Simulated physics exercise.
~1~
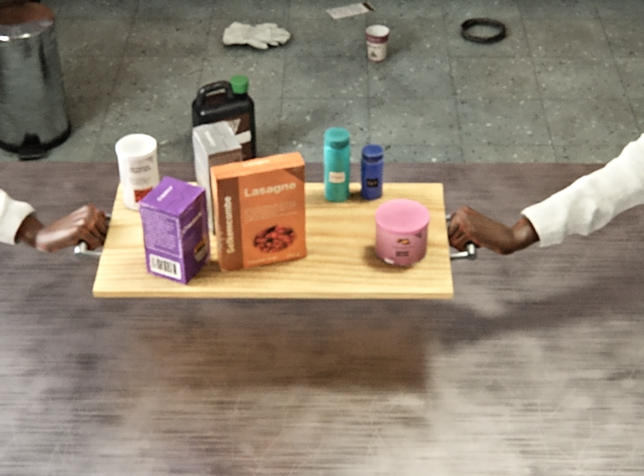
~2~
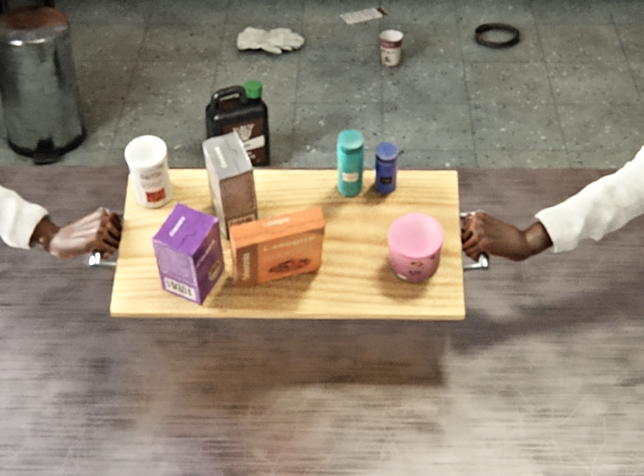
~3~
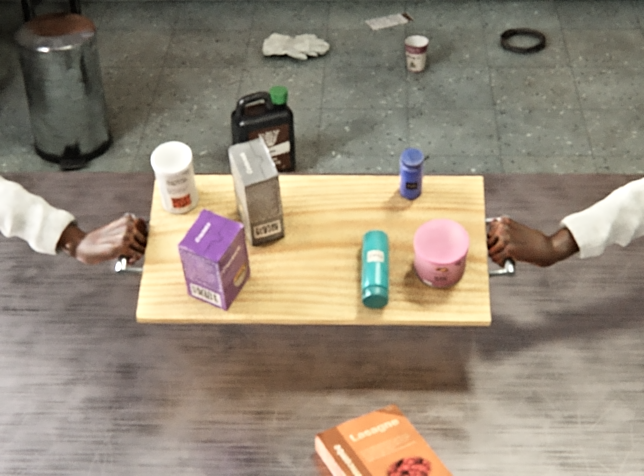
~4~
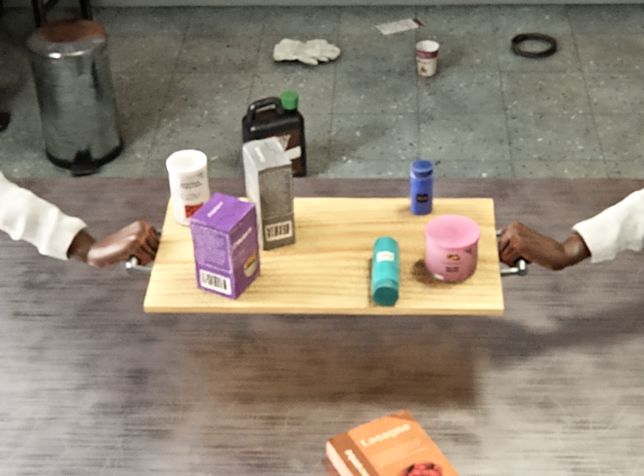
In this clip, two hands tilt a wooden tray of containers toward the viewer, and the orange lasagna box tips and drops off the near edge while the turquoise shaker topples; the tray is then levelled with the shaker lying among the upright items.
